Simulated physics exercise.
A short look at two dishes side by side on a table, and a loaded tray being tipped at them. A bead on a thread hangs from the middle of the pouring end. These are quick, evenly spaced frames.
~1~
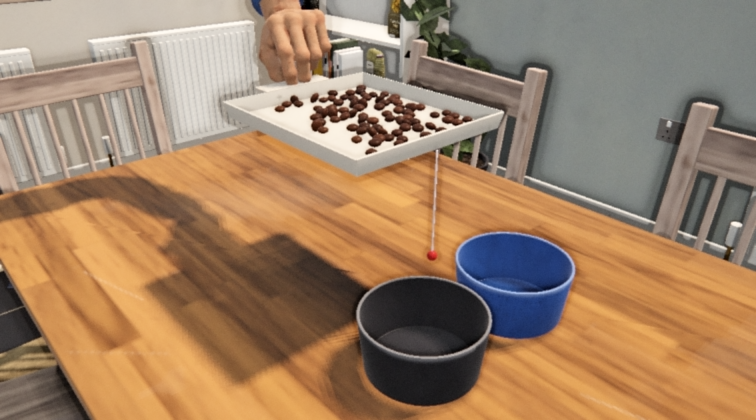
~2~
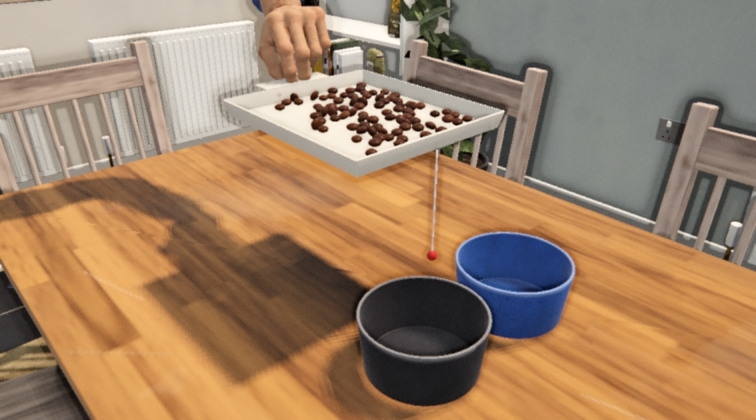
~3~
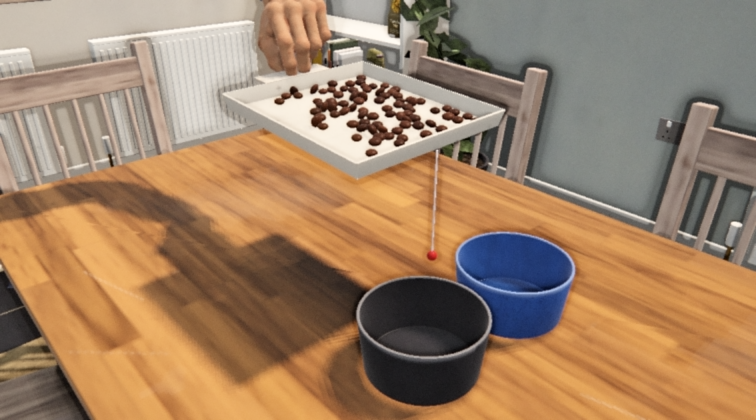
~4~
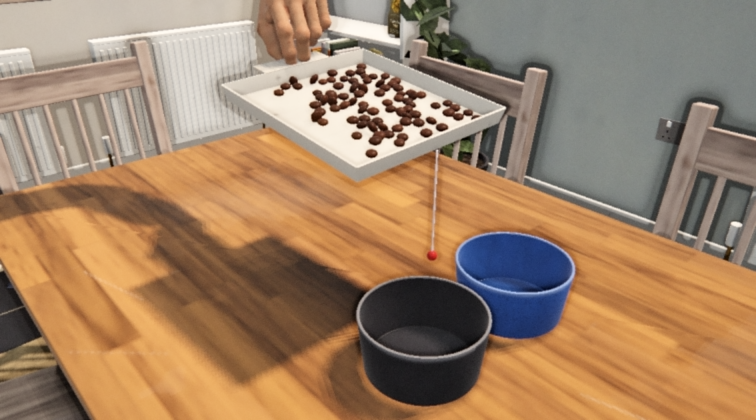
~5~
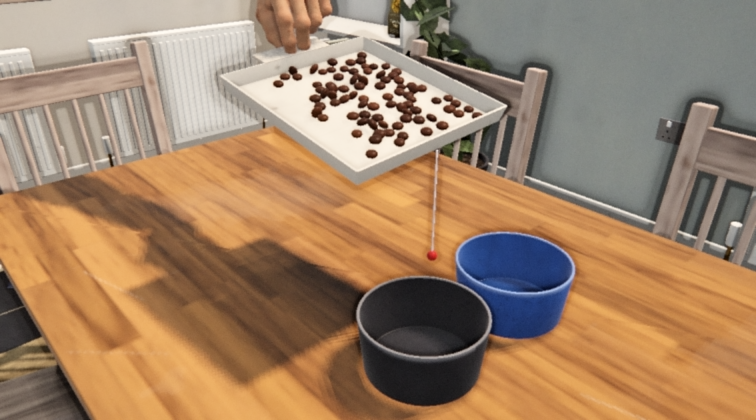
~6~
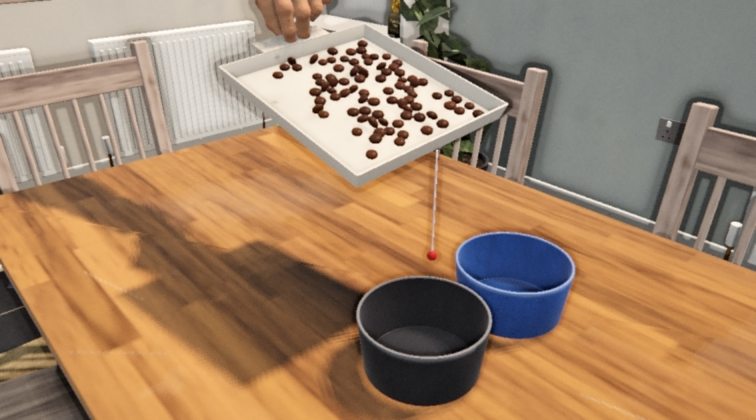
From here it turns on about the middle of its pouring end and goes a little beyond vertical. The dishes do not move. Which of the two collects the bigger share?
The left dish gets more.
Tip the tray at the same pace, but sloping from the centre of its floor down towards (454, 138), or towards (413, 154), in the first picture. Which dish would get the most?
The first try: The dish on the right. The second: The dish on the left.
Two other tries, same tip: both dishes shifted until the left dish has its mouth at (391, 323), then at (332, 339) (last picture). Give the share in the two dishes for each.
First some 90, then 80 per cent.
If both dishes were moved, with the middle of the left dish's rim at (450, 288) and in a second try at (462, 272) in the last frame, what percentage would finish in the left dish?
First some 20, then 10 per cent.
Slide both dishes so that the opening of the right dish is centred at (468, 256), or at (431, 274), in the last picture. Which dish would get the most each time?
In turn: Left; the dish on the left.
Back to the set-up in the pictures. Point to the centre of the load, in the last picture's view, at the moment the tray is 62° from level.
Close to (392, 136).
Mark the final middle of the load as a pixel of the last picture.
Near (399, 358).
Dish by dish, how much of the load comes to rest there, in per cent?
Left dish near 70 in a hundred; right dish near 0.
Just after the last frame, tray tipped steeply; almost all on the tray; just a few in the air.
A moment on, tray tipped past a quarter turn; about a tenth on the tray; roughly half in the left dish; about a tenth outside both; roughly a third in the air.
Further on, tray tipped past a quarter turn; the larger part in the left dish; roughly a quarter outside both.
When it is over, tray tipped past a quarter turn; the larger part in the left dish; not one in the right dish; roughly a quarter outside both.
